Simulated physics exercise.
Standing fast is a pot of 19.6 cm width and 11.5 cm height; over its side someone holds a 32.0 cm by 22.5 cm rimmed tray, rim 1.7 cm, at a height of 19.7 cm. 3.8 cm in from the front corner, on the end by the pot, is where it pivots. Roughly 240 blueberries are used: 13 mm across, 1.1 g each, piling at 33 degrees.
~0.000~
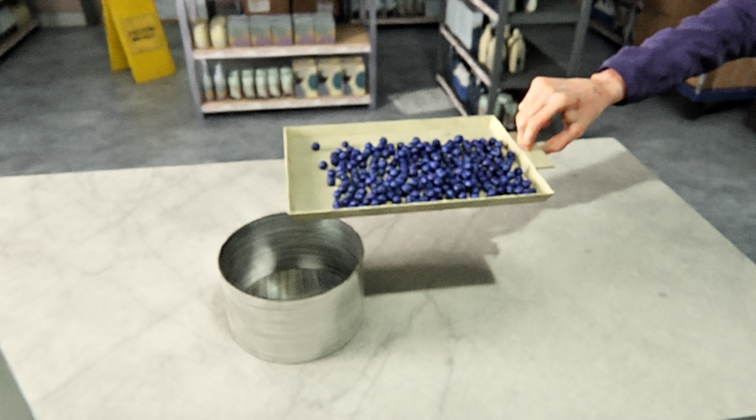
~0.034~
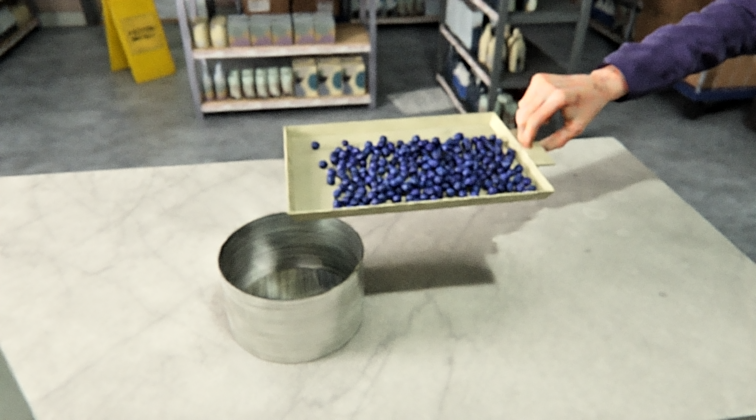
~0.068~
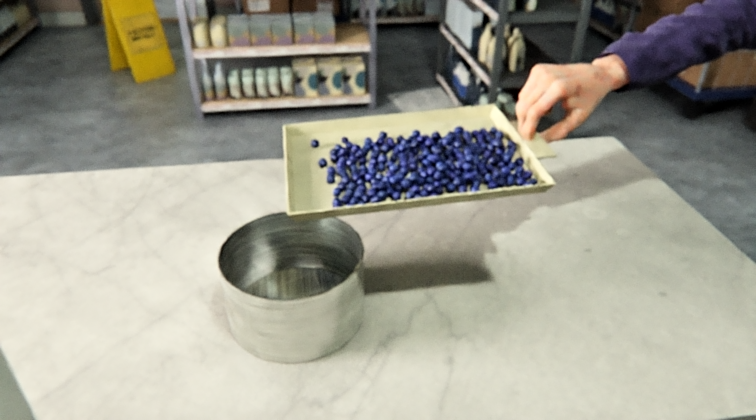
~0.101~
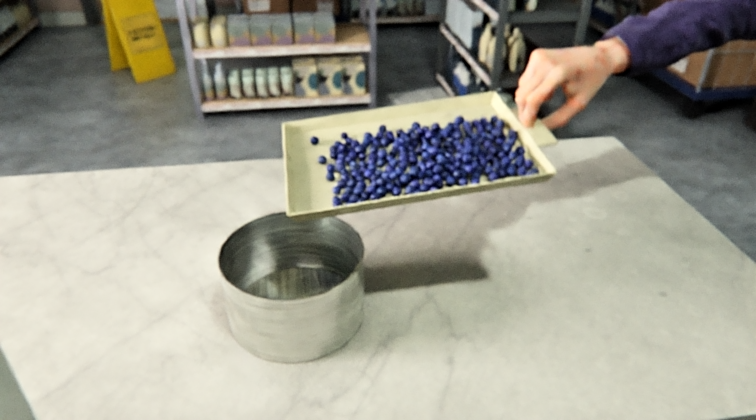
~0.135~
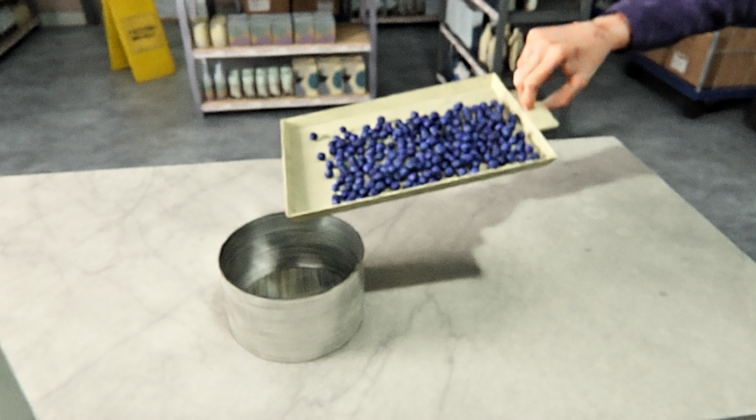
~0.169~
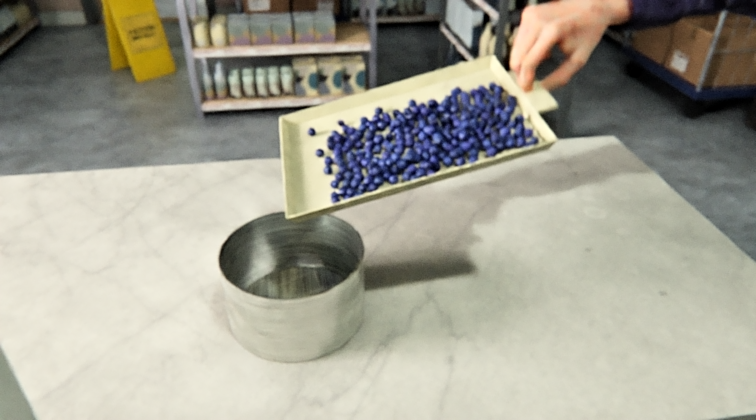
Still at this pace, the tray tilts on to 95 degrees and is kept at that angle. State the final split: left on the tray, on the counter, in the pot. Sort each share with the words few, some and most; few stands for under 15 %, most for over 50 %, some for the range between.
The shares come out as follows. Tray: Few. Counter: Some. Pot: Most.
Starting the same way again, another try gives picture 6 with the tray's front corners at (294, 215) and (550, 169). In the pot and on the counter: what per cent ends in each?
Final per cent - pot 50, counter 50.
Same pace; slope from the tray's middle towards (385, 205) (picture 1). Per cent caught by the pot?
I'd say close to 35 %.
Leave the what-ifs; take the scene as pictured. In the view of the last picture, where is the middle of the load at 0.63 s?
Approximately (270, 204) in the last picture.
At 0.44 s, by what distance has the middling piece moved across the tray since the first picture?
It has moved some 5 cm from its start.
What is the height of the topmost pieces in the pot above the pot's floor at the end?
Roughly 3.5 cm up.
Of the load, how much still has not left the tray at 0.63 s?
Close to 65 in a hundred parts of the load.
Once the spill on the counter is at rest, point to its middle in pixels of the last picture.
At about (132, 383).
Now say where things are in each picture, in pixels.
Tray tilt 0 degrees, front corners at (295, 210) and (546, 190); middle of the pieces at (427, 170); pot at (292, 251), in the first picture.
Tray tilt 1 degrees, front corners at (295, 209) and (547, 188); middle of the pieces at (427, 168), in the second picture.
Tray tilt 3 degrees, front corners at (294, 210) and (548, 181); middle of the pieces at (427, 163), in the third picture.
Tray tilt 6 degrees, front corners at (294, 210) and (549, 170), lowest corner left front; middle of the pieces at (427, 156), in the fourth picture.
Tray tilt 11 degrees, front corners at (293, 211) and (549, 154), lowest corner left front; middle of the pieces at (425, 146), in the fifth picture.
Tray tilt 16 degrees, front corners at (292, 212) and (548, 138), lowest corner left front; middle of the pieces at (423, 136); pot at (292, 250). The tray's pace is about 145 degrees a second, in the sixth picture.
After 0.44 s, tilt 55 degrees; the tray holds 100 %, the pot 0 %.
Then, at 0.63 s, tilt 82 degrees; the tray holds 65 %, the pot 10 %.
After 0.93 s, tilt 95 degrees; the tray holds 0 %, the pot 60 %.
In the end, at 1.7 s, tray 0 %, counter 40 %, pot 60 %.
